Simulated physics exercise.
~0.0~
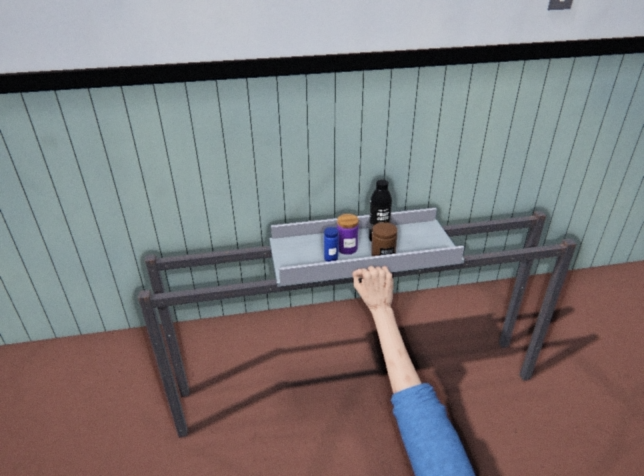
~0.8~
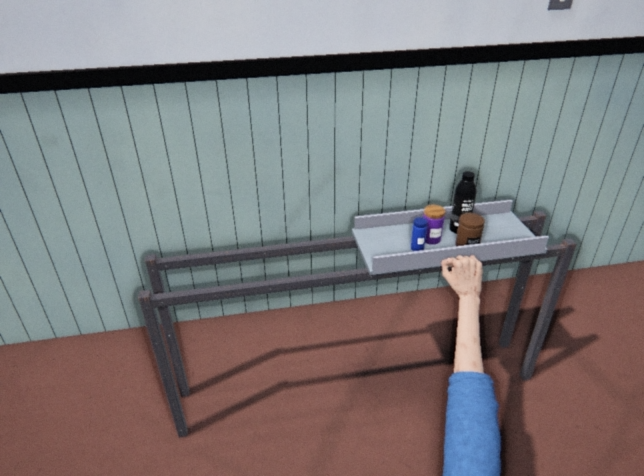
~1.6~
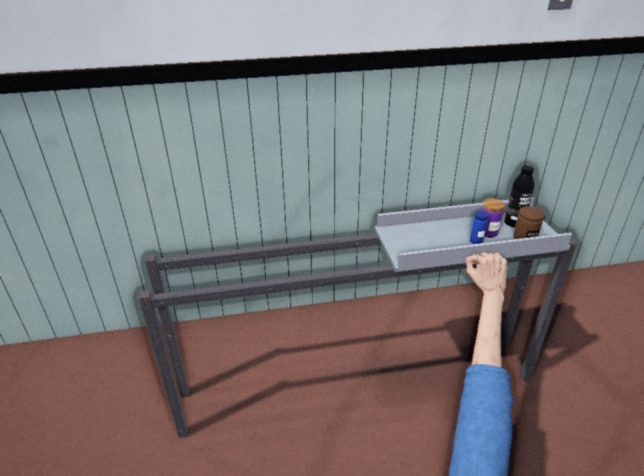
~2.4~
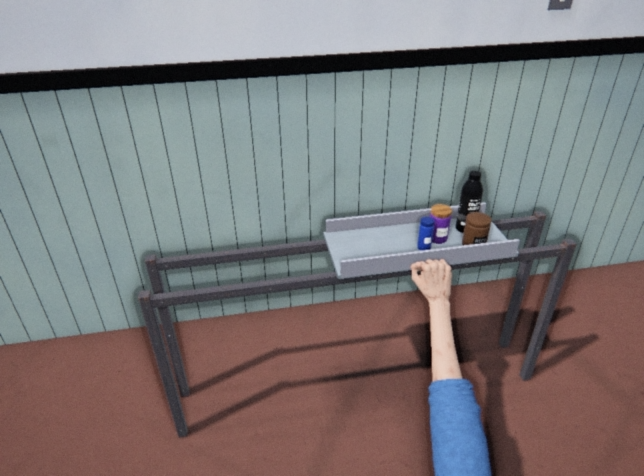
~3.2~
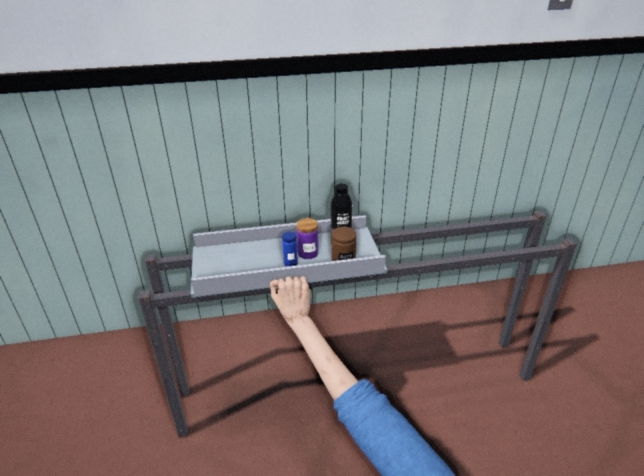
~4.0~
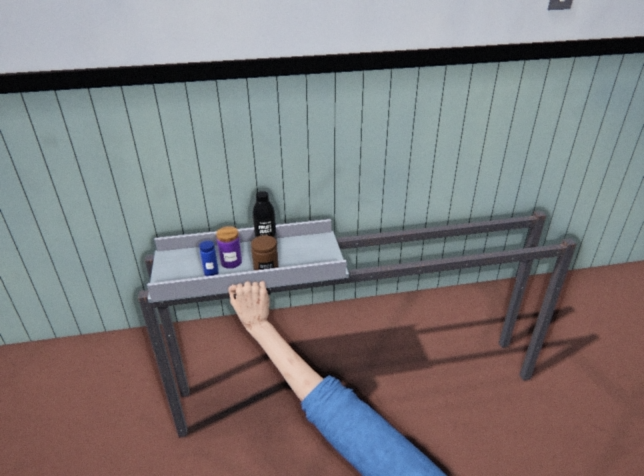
Tray holding four containers sliding right along rails beside a hand, then back left to the far end, all still upright.
